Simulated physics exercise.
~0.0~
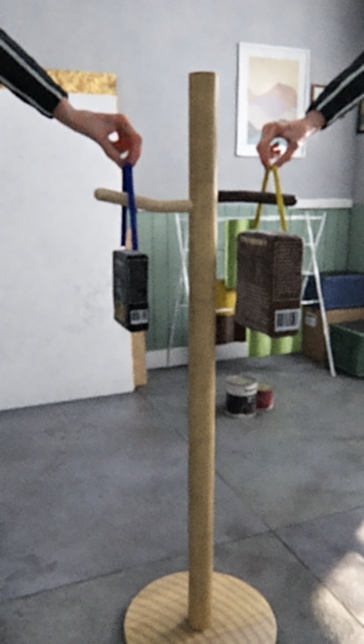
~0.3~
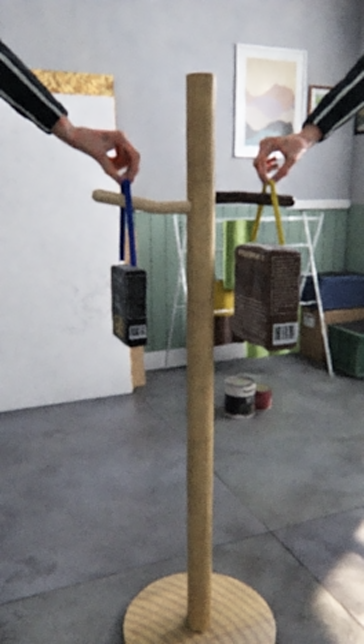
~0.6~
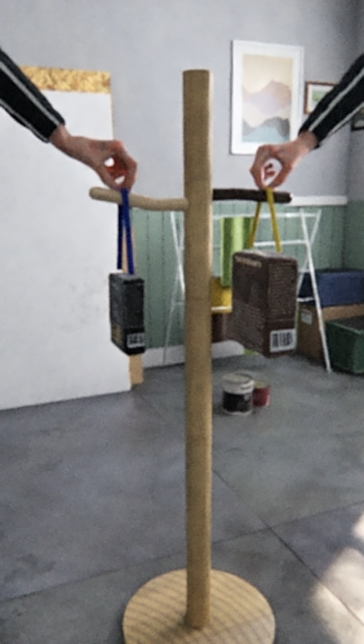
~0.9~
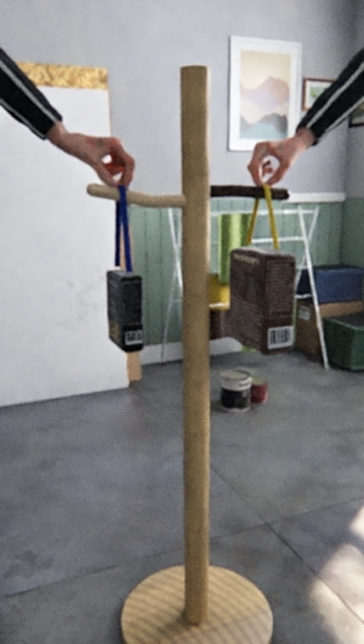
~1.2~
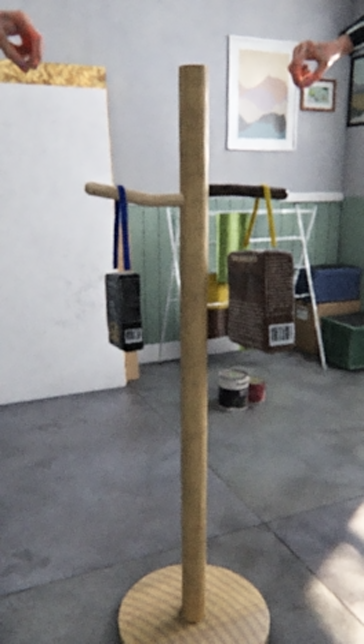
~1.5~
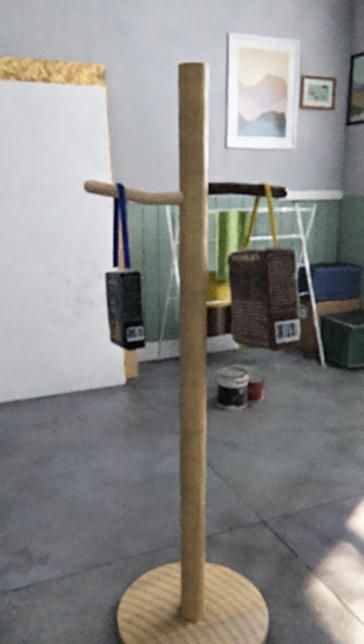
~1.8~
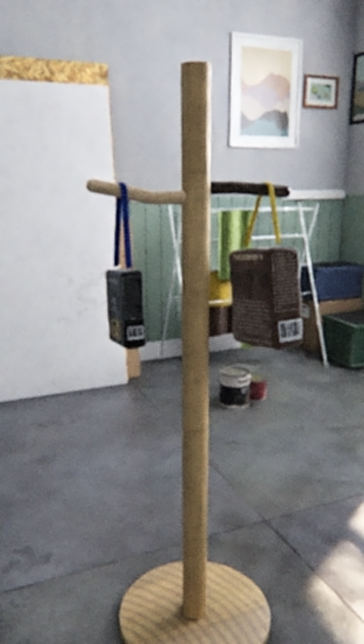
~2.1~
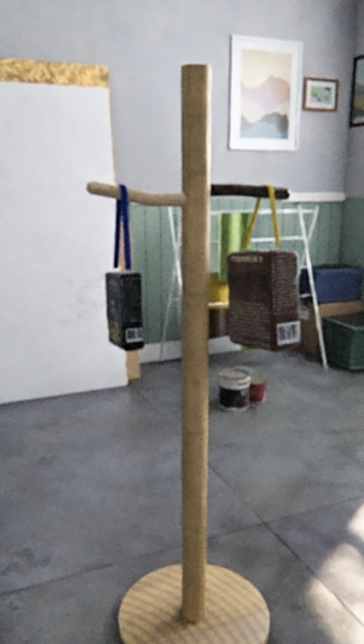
Two hands lowered a small black pouch by its blue loop and a larger brown bag by its yellow loop onto the left and right pegs of a wooden stand, then let go and drew away, leaving both hanging there.
